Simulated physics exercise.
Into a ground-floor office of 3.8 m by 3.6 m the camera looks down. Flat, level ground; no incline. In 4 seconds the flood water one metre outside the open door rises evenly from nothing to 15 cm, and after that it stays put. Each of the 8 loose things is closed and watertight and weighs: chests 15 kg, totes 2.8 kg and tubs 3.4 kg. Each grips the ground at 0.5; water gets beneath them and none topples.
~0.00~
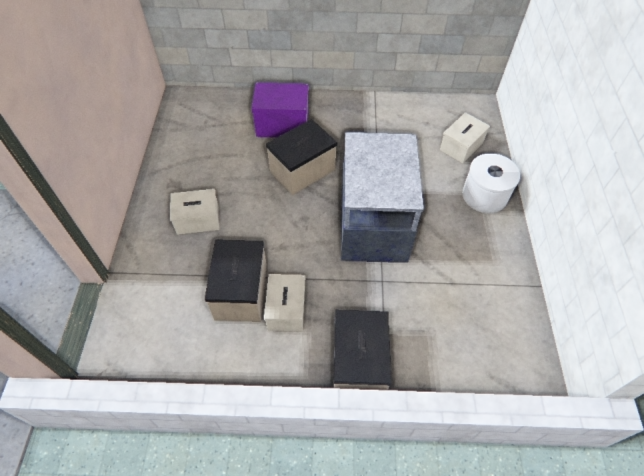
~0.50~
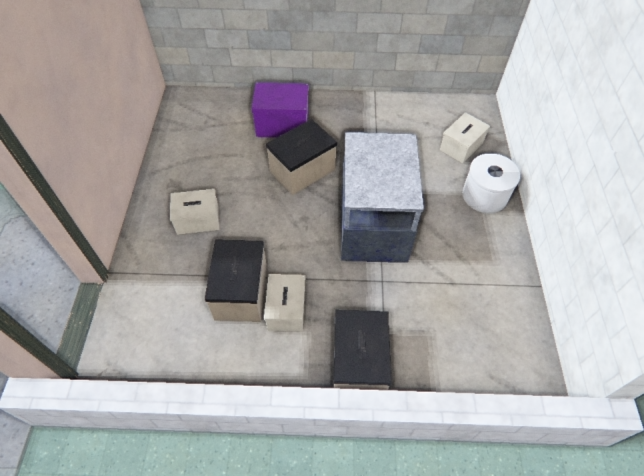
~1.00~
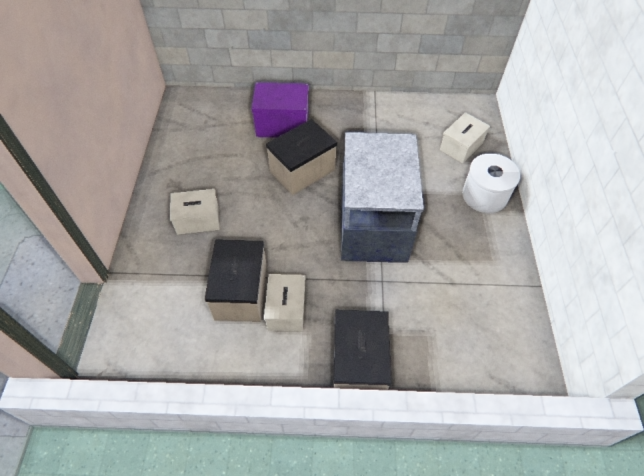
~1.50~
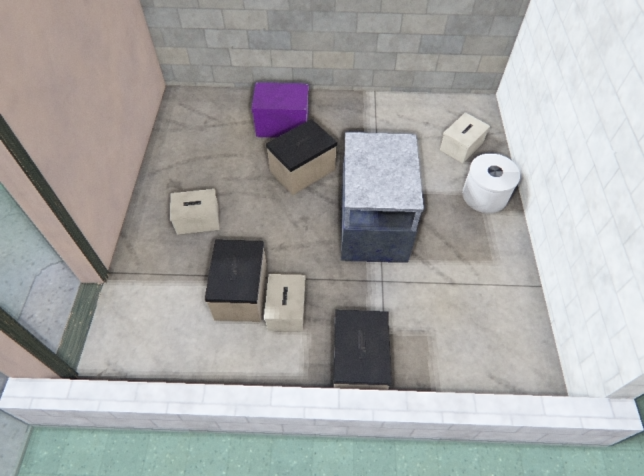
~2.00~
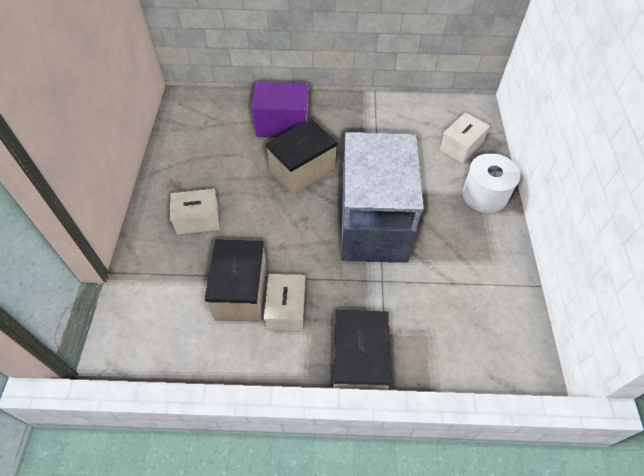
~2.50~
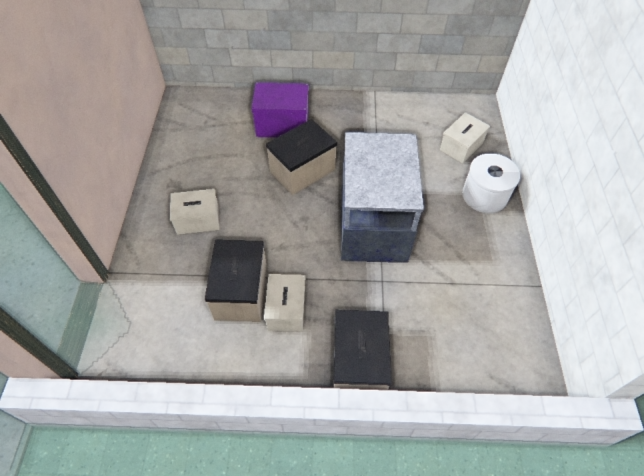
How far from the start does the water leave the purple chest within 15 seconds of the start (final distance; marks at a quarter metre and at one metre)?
It ends close to where it began.
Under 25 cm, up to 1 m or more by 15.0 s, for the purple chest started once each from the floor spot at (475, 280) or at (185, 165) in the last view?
Taking them in order, it is swept well off and then it keeps its spot.
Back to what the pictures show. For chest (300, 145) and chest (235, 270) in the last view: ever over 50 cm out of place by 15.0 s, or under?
First smaller, then greater.
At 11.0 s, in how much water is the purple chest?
I'd put it at about 2 cm.
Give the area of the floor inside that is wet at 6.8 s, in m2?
That flooded area is roughly 7.5 m2.
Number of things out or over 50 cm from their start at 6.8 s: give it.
At that moment it comes to 2.
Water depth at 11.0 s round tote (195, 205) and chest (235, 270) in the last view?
First about 3 cm, second about 7 cm.
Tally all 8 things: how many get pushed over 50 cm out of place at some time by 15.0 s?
Tally: 6.
After 3.5 s the purple chest is near (281, 96), 0.0 m from its start, aground; 0 afloat.
After 6.8 s the purple chest is near (281, 96), 0.0 m from its start, aground; 0 afloat.
After 11.0 s the purple chest is near (281, 96), 0.0 m from its start, aground; 6 afloat.
After 15.0 s the purple chest is near (279, 97), 0.0 m from its start, aground; 6 afloat.
